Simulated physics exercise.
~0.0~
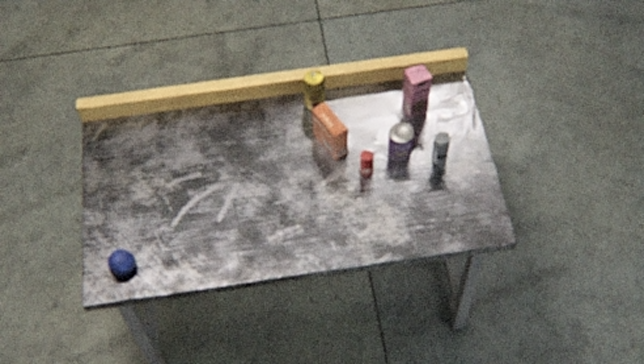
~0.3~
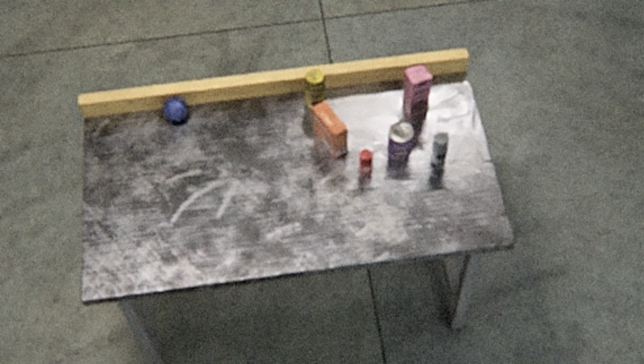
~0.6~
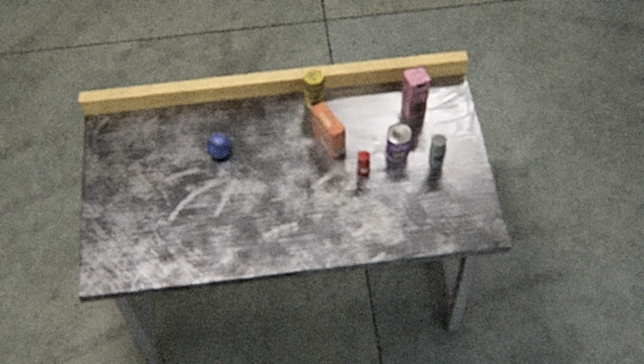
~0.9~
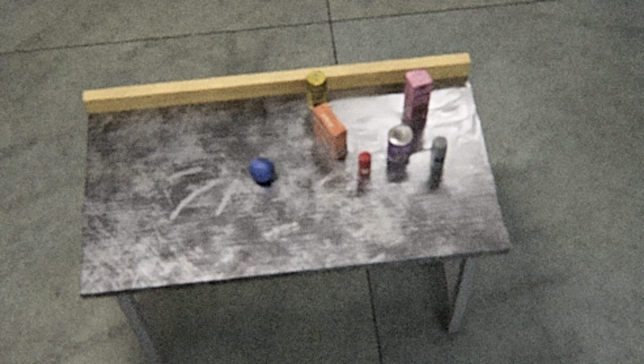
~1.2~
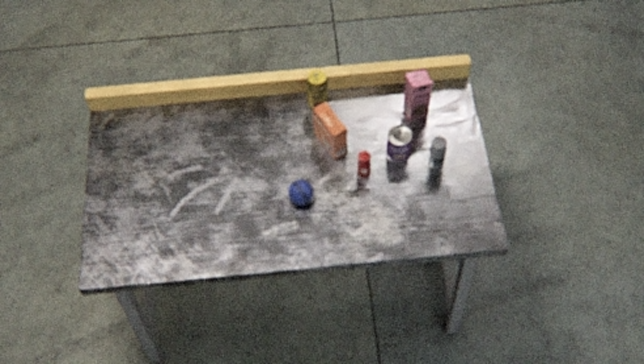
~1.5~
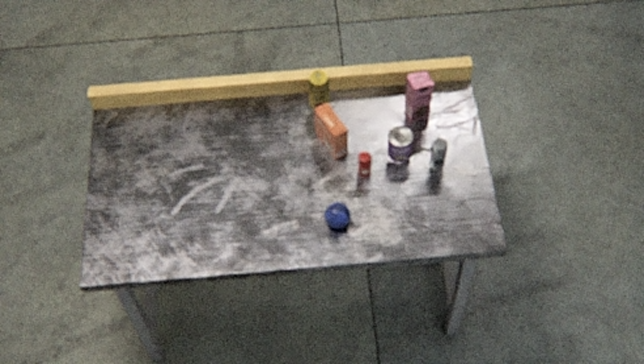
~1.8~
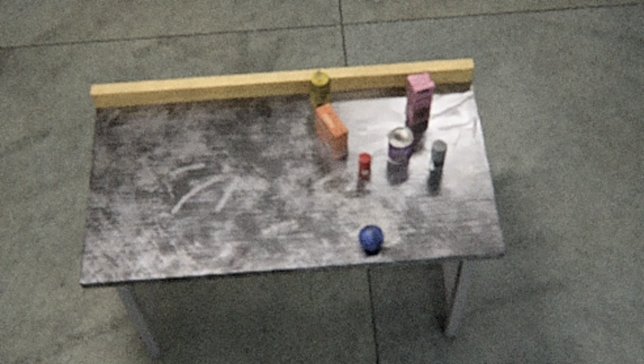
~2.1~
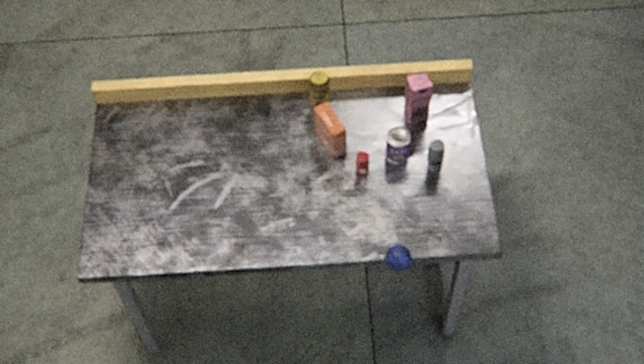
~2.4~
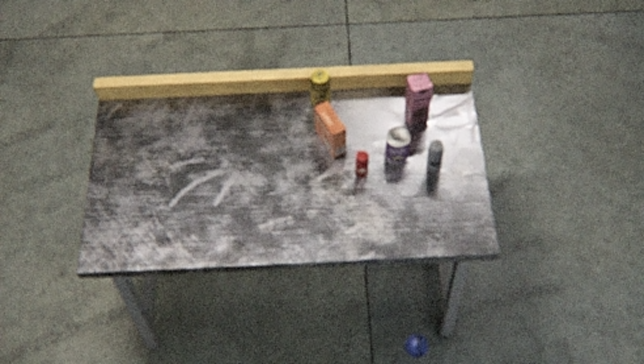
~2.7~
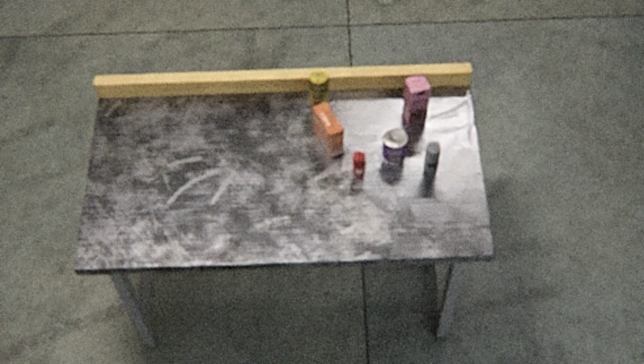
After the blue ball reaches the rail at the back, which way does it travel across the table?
It moves to the right as the viewer sees it, coming diagonally towards the front edge of the table.
